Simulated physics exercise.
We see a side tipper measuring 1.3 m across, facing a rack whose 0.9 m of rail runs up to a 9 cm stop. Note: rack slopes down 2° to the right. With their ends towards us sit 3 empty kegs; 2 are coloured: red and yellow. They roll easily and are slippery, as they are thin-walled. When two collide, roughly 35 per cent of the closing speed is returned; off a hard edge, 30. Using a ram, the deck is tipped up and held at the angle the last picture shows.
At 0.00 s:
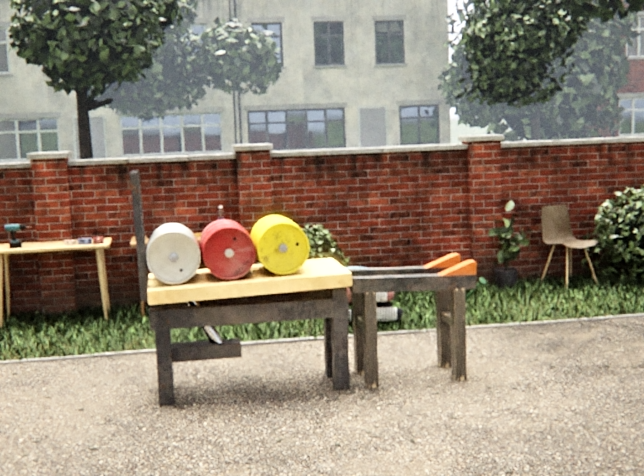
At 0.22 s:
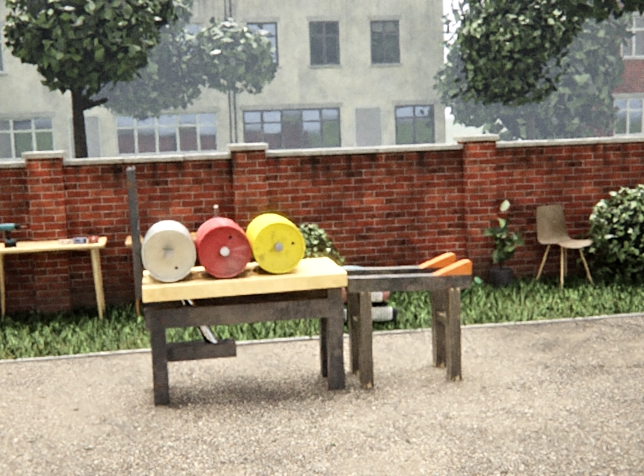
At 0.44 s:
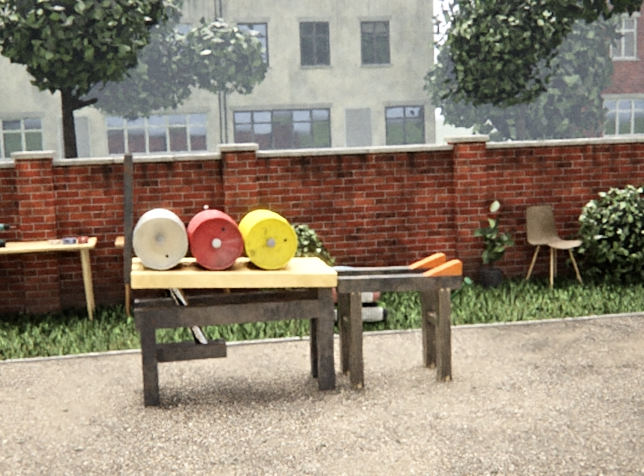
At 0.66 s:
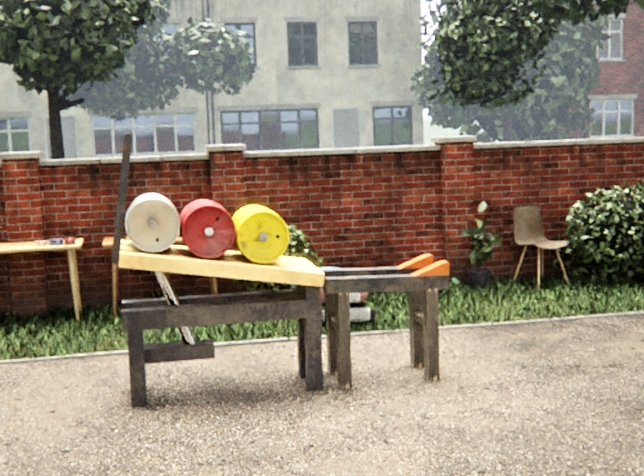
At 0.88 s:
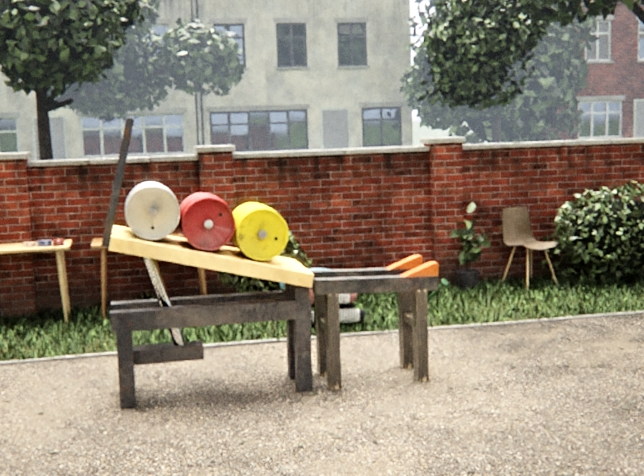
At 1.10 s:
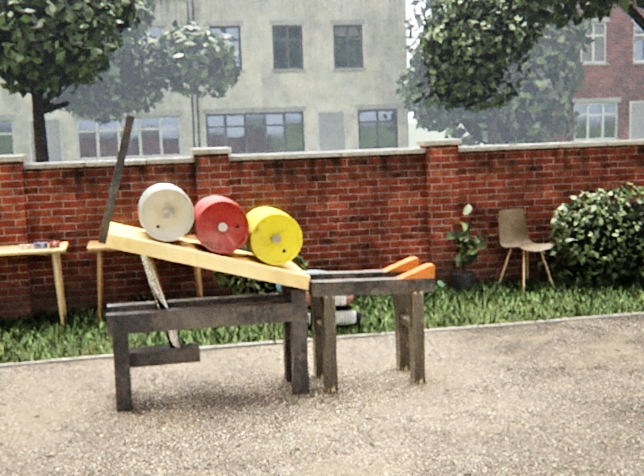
A pale wooden deck holding a white, a red and a yellow drum tilted up at its left side, sloping down toward the low rack, and the drums then rolled slightly to the right along it.
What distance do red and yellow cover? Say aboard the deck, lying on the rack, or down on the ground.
For red: Down on the ground. For yellow: Down on the ground.
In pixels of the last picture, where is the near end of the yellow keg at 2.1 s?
Roughly at (431, 239).
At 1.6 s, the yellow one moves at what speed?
It's travelling at about 1.0 m/s.
After 1.6 s, red is on the deck, 10 cm from the hinge, rolling right; yellow is on the rack, 65 cm from the rack's far end, rolling right; 0 of 3 over the stop.
After 2.1 s, red is on the rack, 40 cm from the rack's far end, rolling right; yellow is on the rack, 5 cm from the rack's far end, rolling right; 0 of 3 over the stop.
After 2.8 s, red is over the stop and falling; yellow is beyond the stop, on the ground; 2 of 3 over the stop.
At the end (10.9 s), red is beyond the stop, on the ground; yellow is over the stop, on the ground; 2 of 3 over the stop.
